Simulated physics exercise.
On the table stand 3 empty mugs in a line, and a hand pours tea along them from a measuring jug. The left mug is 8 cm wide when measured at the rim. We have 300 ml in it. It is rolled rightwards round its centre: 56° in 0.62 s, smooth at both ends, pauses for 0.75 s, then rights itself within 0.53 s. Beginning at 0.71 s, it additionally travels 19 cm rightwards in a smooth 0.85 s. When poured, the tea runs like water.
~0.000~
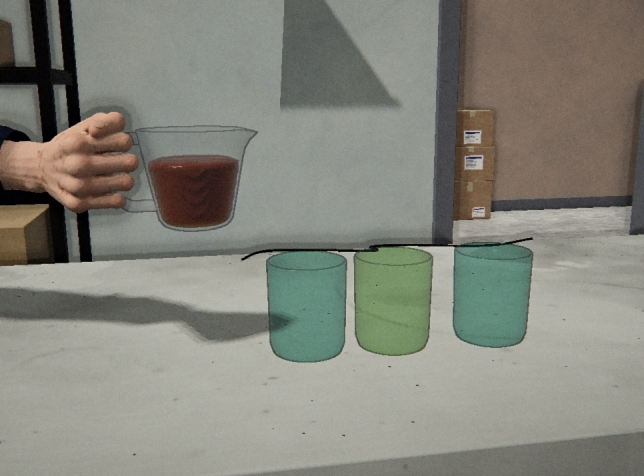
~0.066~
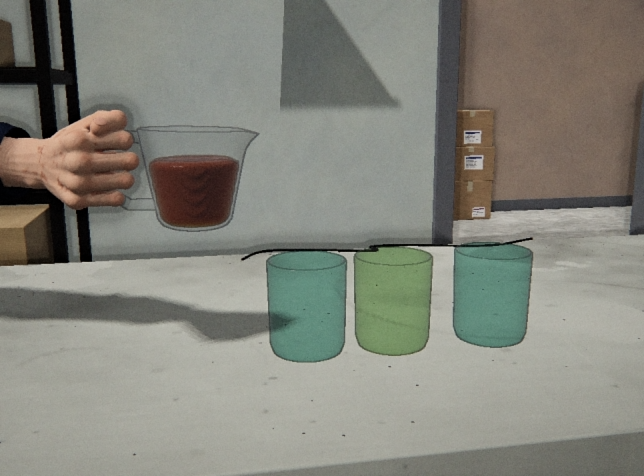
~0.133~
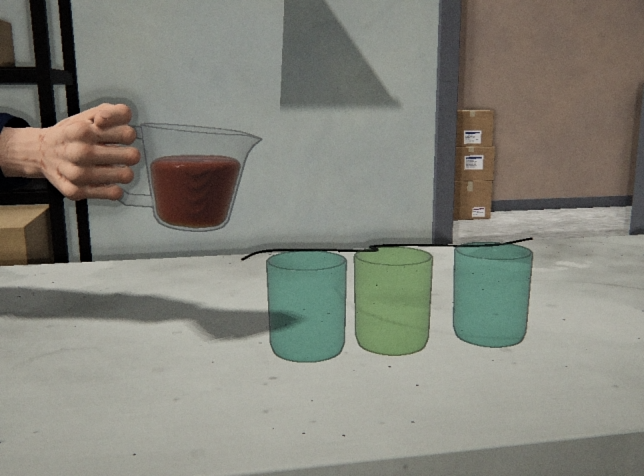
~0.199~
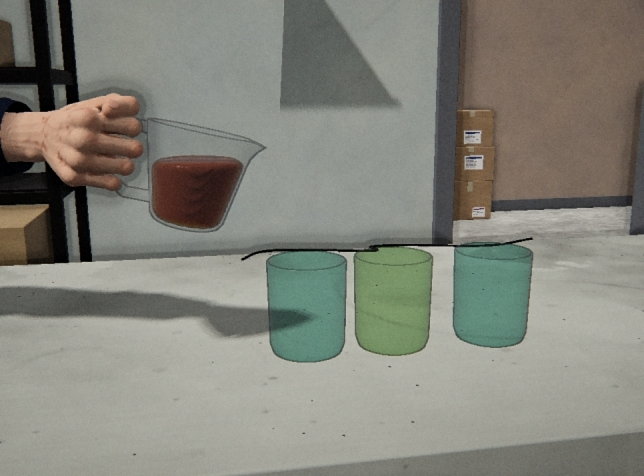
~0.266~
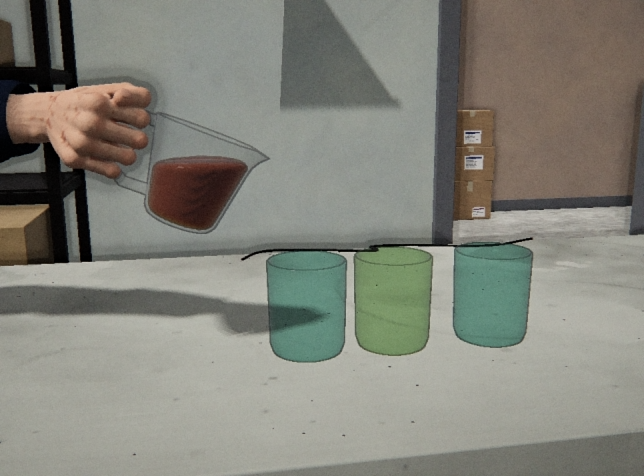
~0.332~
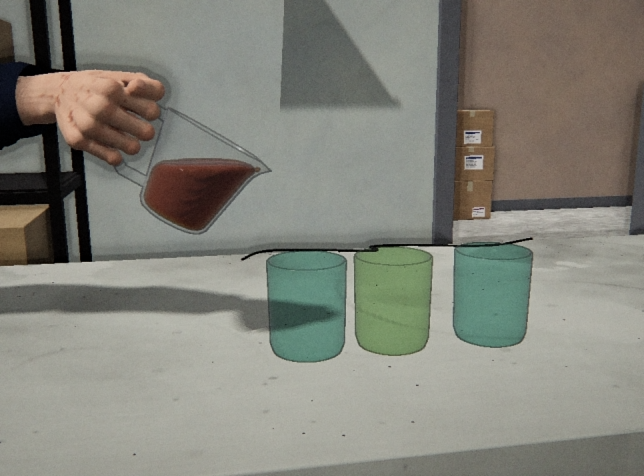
A hand holding a clear measuring jug of dark reddish tea kept it nearly level at first, then steadily tilted it rightwards, while three empty mugs, two teal and one green, stood still on the table.
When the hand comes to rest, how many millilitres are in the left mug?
About 110 ml.
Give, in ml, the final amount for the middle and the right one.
The middle one ends near 10 ml, the right one near 40 ml.
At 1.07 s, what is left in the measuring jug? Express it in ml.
Roughly 180 ml.
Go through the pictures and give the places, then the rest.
In the first frame, it leans 0°; its right rim is at (258, 130); the tea meets the walls at (150, 162) and (228, 159); the left mug's rim runs from (268, 264) to (344, 260); the middle mug's rim runs from (356, 260) to (429, 256); the right mug's rim runs from (458, 254) to (527, 251).
In the second frame, it leans 2°; its right rim is at (259, 132); the tea meets the walls at (158, 160) and (227, 159).
In the third frame, it leans 6°; its right rim is at (263, 137); the tea meets the walls at (163, 160) and (228, 160).
In the fourth frame, it leans 13°; its right rim is at (267, 146); the tea meets the walls at (164, 161) and (231, 160).
In the fifth frame, it leans 22°; its right rim is at (270, 157); the tea meets the walls at (162, 163) and (236, 162).
In the sixth frame, it leans 31°; its right rim is at (272, 170); the tea meets the walls at (160, 166) and (247, 165).
Then, 0.75 s in, the tilt is 56° and from the left they hold 70 ml, 0 ml, 0 ml, the measuring jug 200 ml, and 0 ml is on the table.
Then, 1.07 s in, the tilt is 56° and from the left they hold 115 ml, 0 ml, 0 ml, the measuring jug 180 ml, and 0 ml is on the table.
Then, 1.39 s in, the tilt is 56° and from the left they hold 115 ml, 10 ml, 5 ml, the measuring jug 135 ml, and 10 ml is on the table.
Then, 1.74 s in, the tilt is 12° and from the left they hold 115 ml, 10 ml, 35 ml, the measuring jug 120 ml, and 20 ml is on the table.
Finally, from the left they hold 115 ml, 10 ml, 35 ml, the measuring jug 120 ml, and 20 ml is on the table.
